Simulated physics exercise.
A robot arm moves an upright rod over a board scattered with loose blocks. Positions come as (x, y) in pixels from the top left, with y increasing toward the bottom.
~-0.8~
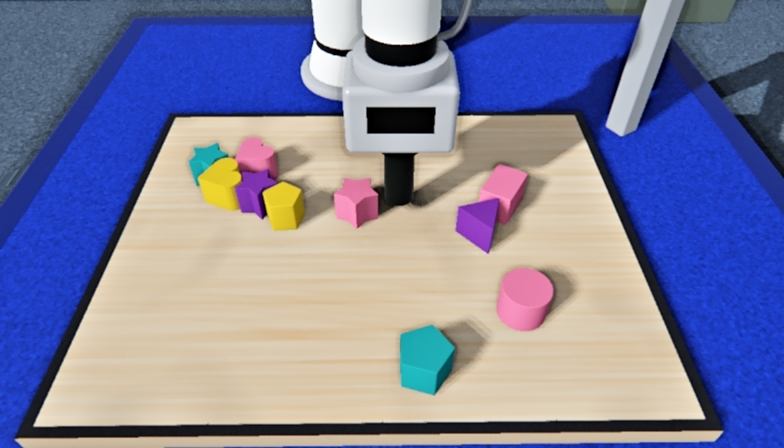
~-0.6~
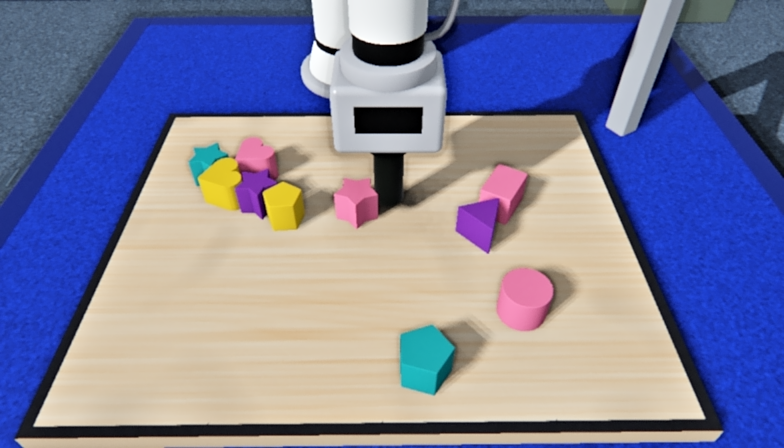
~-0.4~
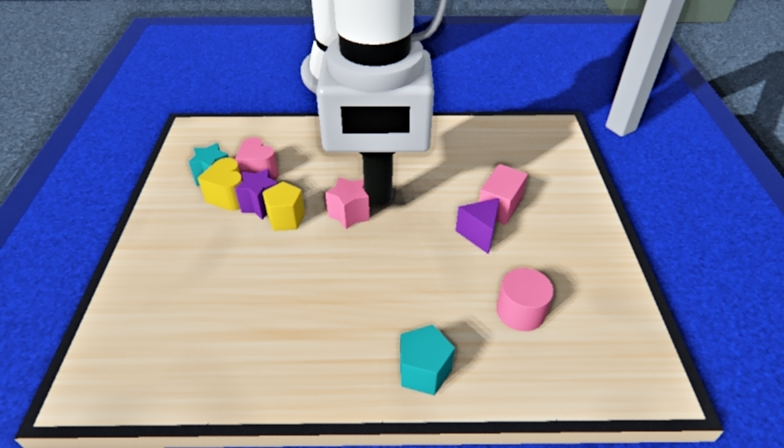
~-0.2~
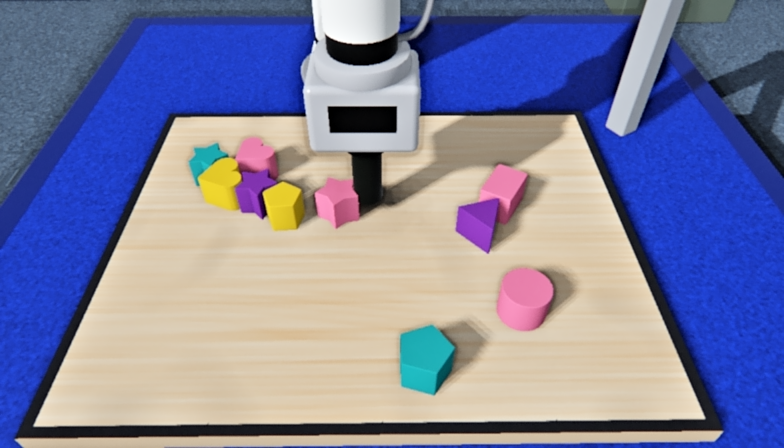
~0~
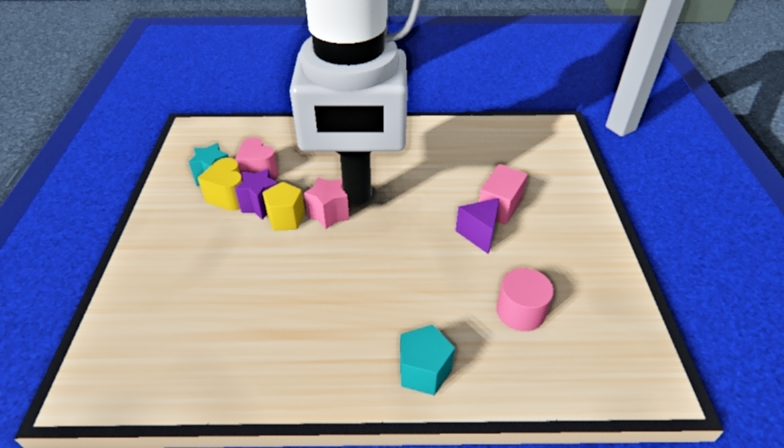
A pale wooden board with a black border lies on a blue surface, seen from above and in front by a still camera. Yellow, purple, teal and pink blocks cluster at upper left, with others to the right and a teal one near the bottom. A white robot arm's black rod slides slowly left, then pushes a pink star block a short way toward the yellow pentagonal block.
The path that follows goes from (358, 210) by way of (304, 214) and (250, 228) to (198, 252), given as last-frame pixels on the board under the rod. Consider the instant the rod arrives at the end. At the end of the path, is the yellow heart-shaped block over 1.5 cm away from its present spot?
Yes, it checks out.
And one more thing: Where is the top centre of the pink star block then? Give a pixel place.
The top centre is at (179, 252).
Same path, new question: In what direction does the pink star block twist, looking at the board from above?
Seen from above, its turn is counter-clockwise.
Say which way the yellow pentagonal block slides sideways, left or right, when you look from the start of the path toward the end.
To the path's left.
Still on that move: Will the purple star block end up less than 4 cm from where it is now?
Going by the path, no.
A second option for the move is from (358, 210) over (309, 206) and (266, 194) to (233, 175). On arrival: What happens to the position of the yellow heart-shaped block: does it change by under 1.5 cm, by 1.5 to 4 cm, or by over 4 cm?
It shifts 1.5 to 4 cm.
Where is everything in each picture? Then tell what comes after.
Rod tip (399, 197); block tops, yellow heart-shaped block (222, 173); purple star block (256, 181); yellow pentagonal block (282, 195); pink star block (356, 189), in the first picture.
Rod (389, 197); blocks unchanged, in the second picture.
Rod (378, 196); pink star block (348, 190), in the third picture.
Rod (368, 196); pink star block (338, 189), in the fourth picture.
Rod (357, 195); yellow heart-shaped block (222, 173); purple star block (256, 181); yellow pentagonal block (282, 195); pink star block (327, 189), in the fifth picture.
The first path, step by step. One third of the way, rod (301, 200); yellow heart-shaped block (218, 171); purple star block (246, 185), turned 25° clockwise; yellow pentagonal block (243, 213), turned 35° clockwise; pink star block (279, 207), turned 45° anticlockwise.
Two thirds of the way, rod (246, 214); yellow heart-shaped block (208, 169), turned 40° clockwise; purple star block (218, 190), turned 45° clockwise; yellow pentagonal block (192, 238), turned 15° clockwise; pink star block (228, 224), turned 60° anticlockwise.
At the end, rod (192, 238); yellow heart-shaped block (207, 169), turned 40° clockwise; purple star block (203, 197), turned 90° clockwise; yellow pentagonal block (144, 273); pink star block (179, 252), turned 75° anticlockwise.
